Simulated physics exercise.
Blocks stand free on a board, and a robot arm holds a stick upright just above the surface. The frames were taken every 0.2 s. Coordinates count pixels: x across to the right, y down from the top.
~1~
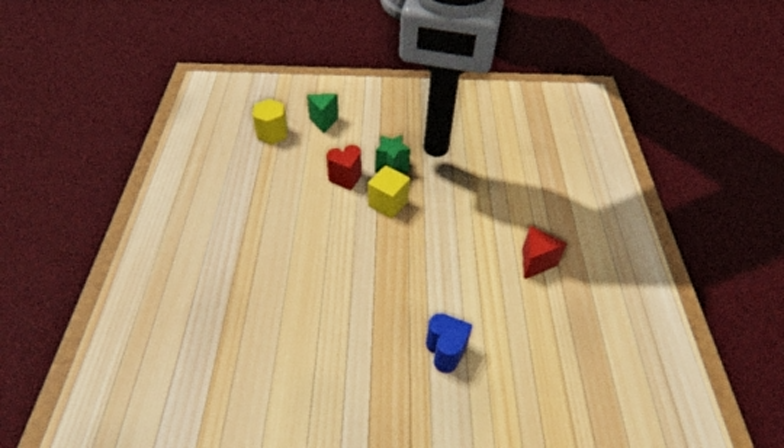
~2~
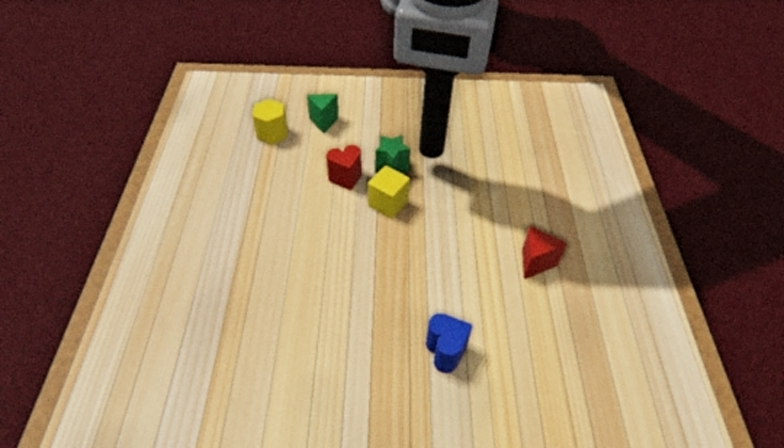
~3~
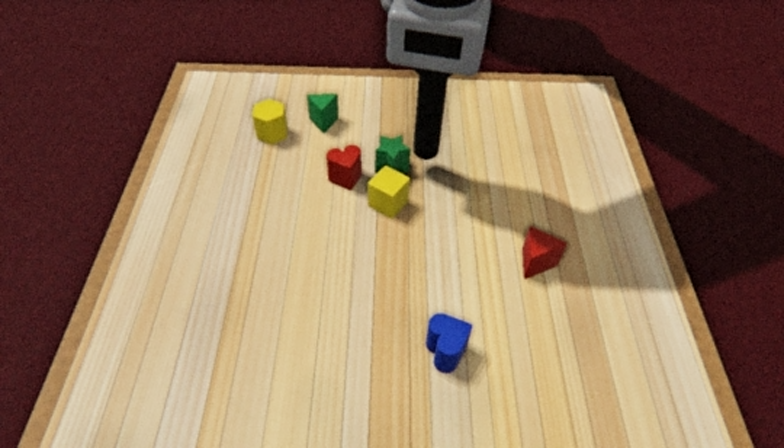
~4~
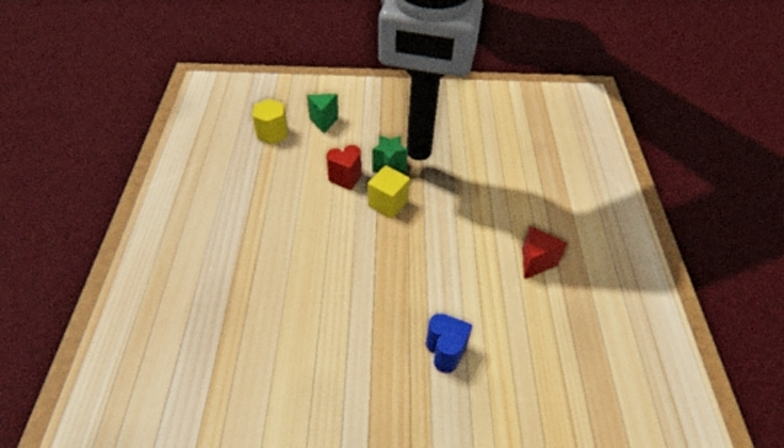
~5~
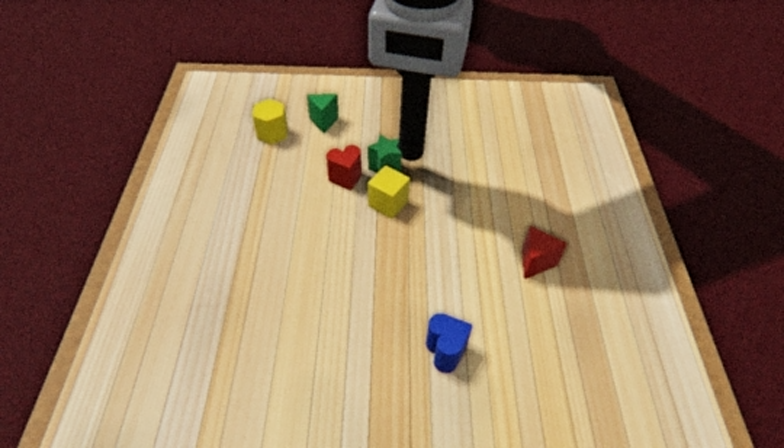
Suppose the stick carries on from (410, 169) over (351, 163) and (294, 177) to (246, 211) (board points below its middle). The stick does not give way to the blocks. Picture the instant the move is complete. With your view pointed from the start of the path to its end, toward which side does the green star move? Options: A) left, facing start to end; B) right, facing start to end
B (right, facing start to end)
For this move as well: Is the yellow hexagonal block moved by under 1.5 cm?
I expect so.
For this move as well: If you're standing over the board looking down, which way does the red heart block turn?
The red heart block rotates counterclockwise.
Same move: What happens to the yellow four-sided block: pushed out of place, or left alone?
Right where it was.
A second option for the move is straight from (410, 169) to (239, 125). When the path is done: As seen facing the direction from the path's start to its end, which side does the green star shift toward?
Toward the left.
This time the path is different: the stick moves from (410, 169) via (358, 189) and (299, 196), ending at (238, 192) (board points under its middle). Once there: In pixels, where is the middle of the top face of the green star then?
At (340, 151).
What follows on the original path. One third of the way, stick at (349, 148); red heart block at (313, 161), turned 90° anticlockwise; green star at (324, 139).
Two thirds of the way, stick at (291, 162); red heart block at (296, 173); green star at (268, 145), turned 30° clockwise.
At the end, stick at (242, 195); yellow hexagonal block not moved; red heart block at (294, 174), turned 160° anticlockwise; green star at (261, 147), turned 60° clockwise; yellow four-sided block not moved.
